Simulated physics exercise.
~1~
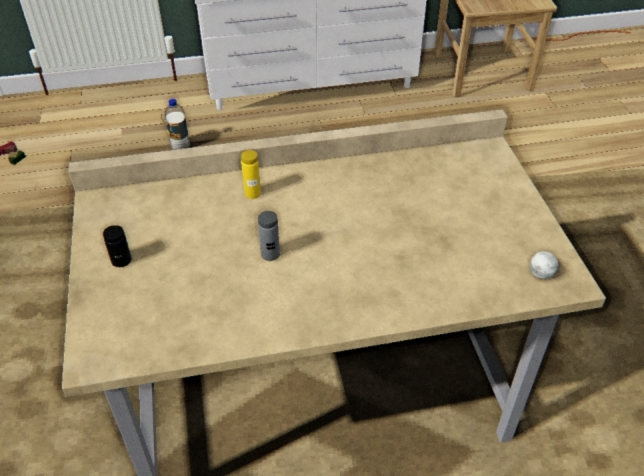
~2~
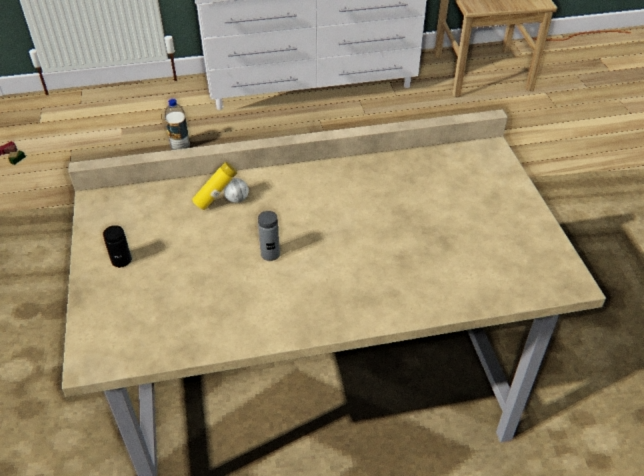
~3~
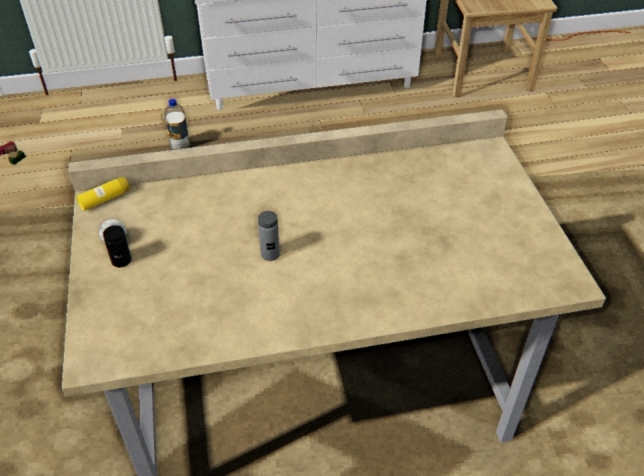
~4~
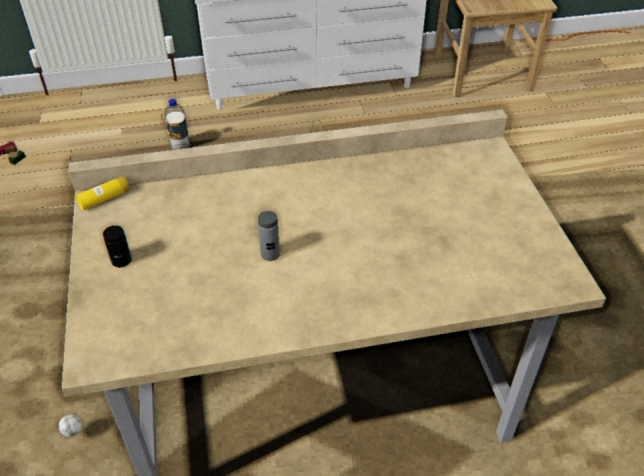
On a tabletop, a white ball rolling left, the yellow shaker toppling and ending on its side, the ball landing on the floor.
